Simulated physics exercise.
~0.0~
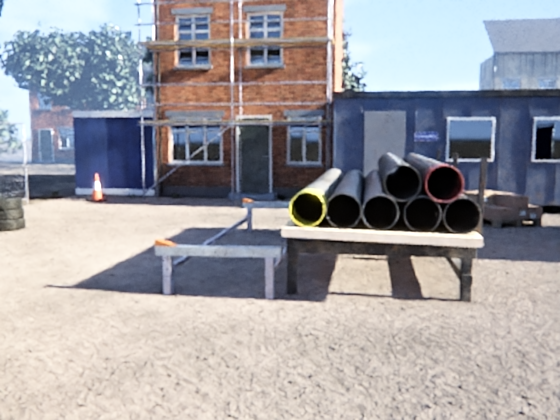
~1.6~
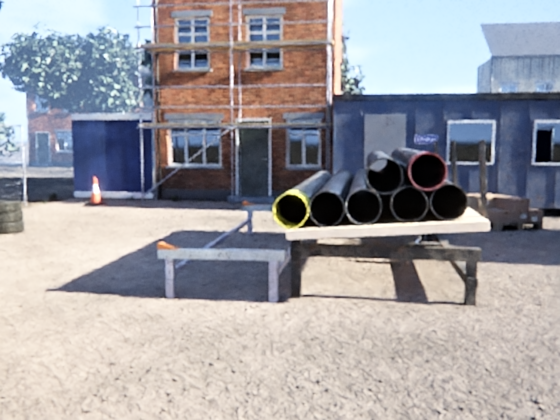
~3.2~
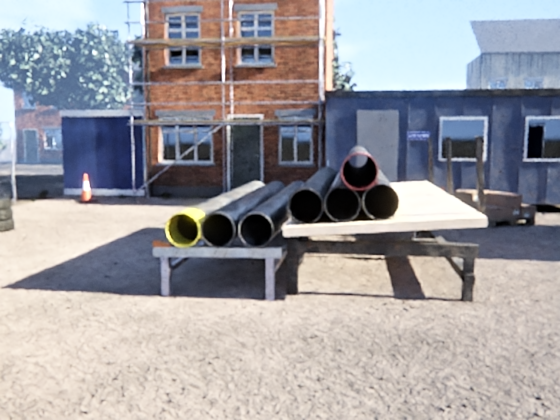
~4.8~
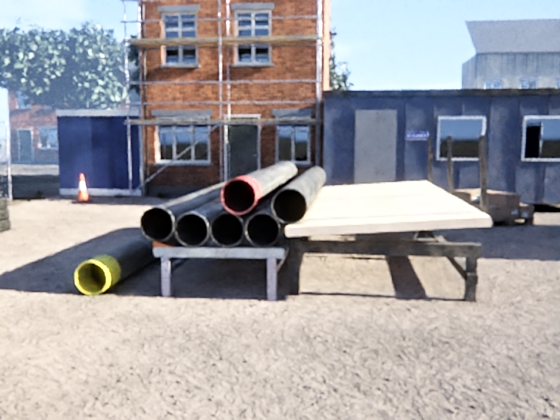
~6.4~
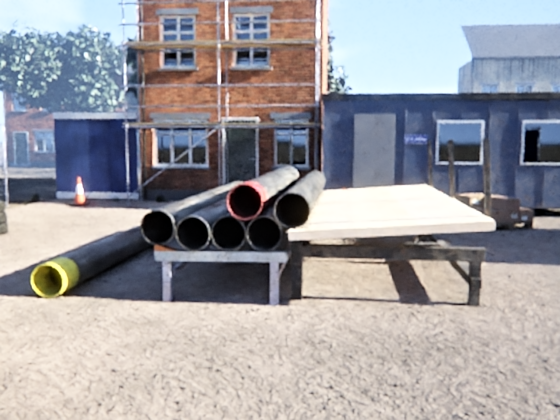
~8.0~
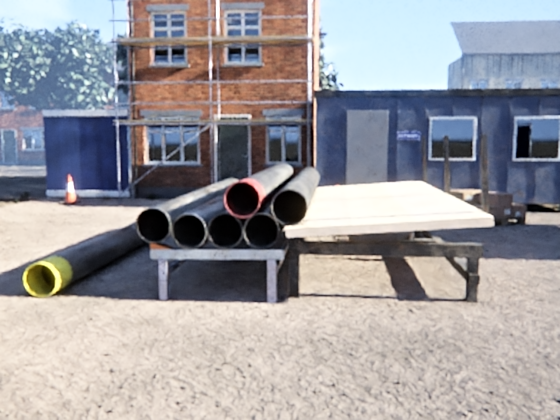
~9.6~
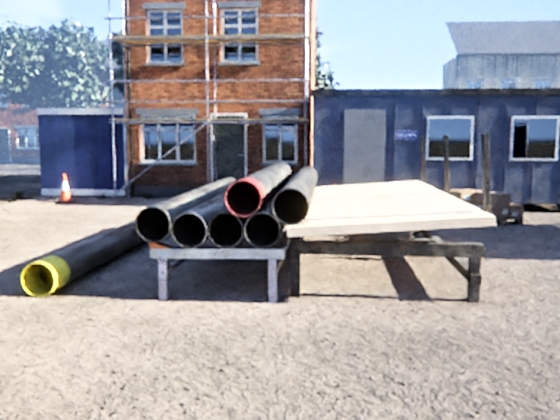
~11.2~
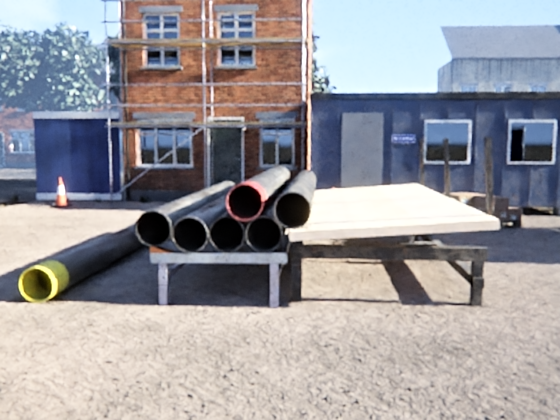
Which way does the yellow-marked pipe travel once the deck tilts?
The yellow-marked pipe rolls to the left, across the lower rack and down onto the ground beyond it.
On a building site, pipes roll left off a tilting deck and one drops to the ground.
